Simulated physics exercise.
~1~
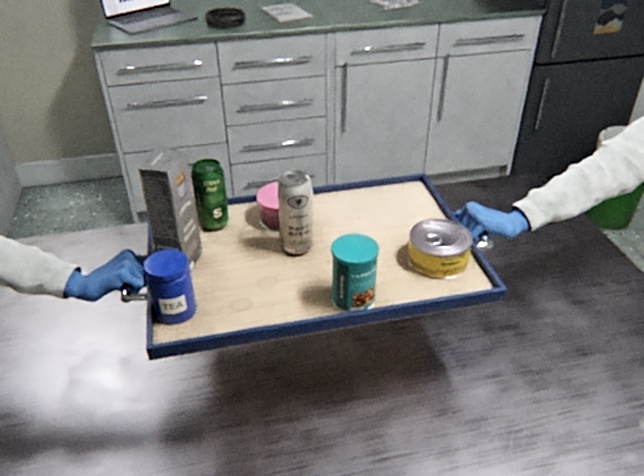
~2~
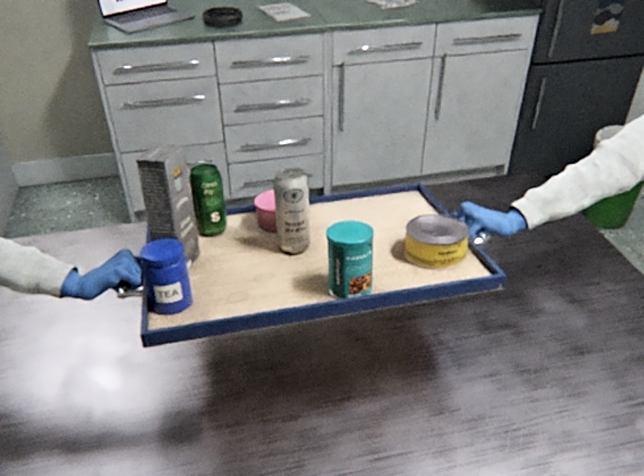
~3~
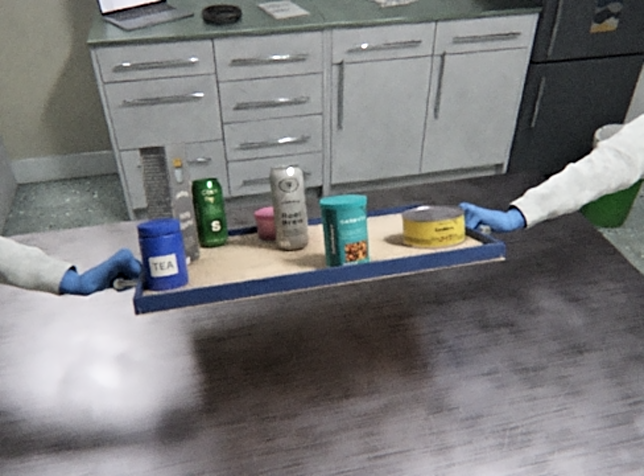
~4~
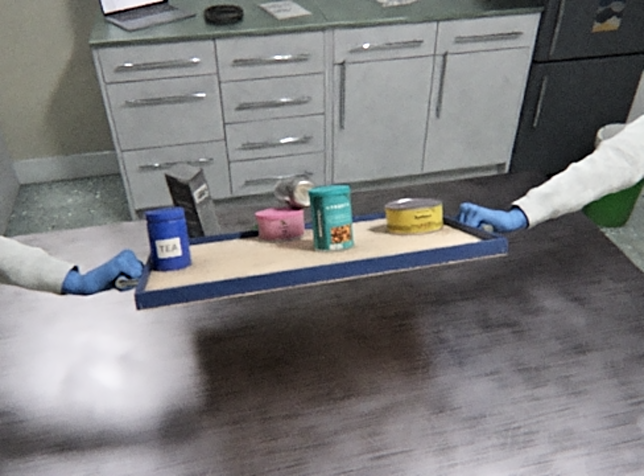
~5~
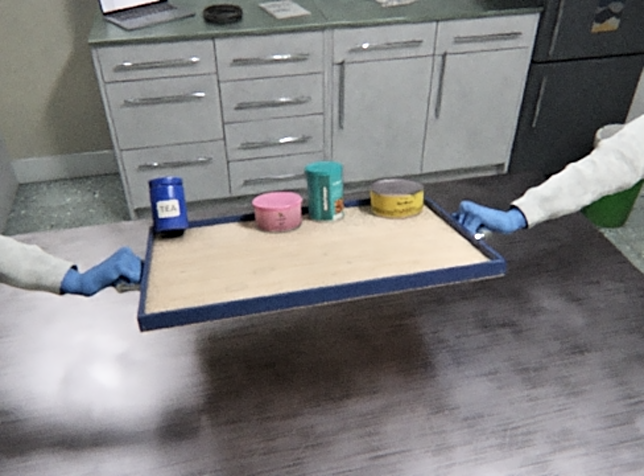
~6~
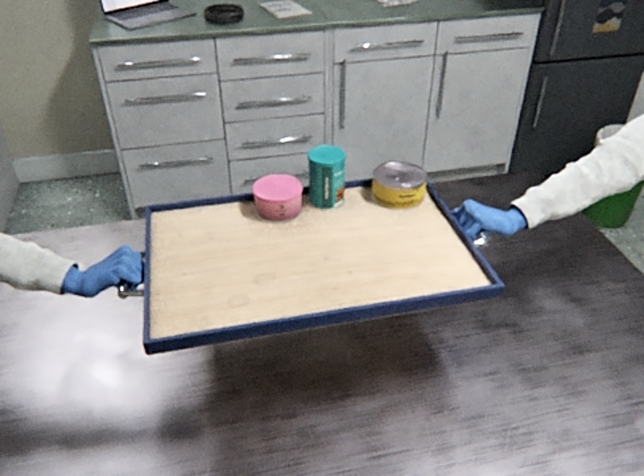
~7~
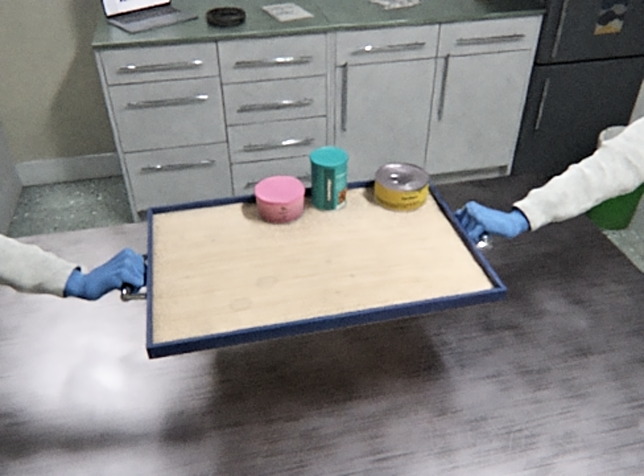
In a kitchen, gloved hands tipping a tray away and levelling it, cans, carton and blue jar going overboard, three containers remaining.
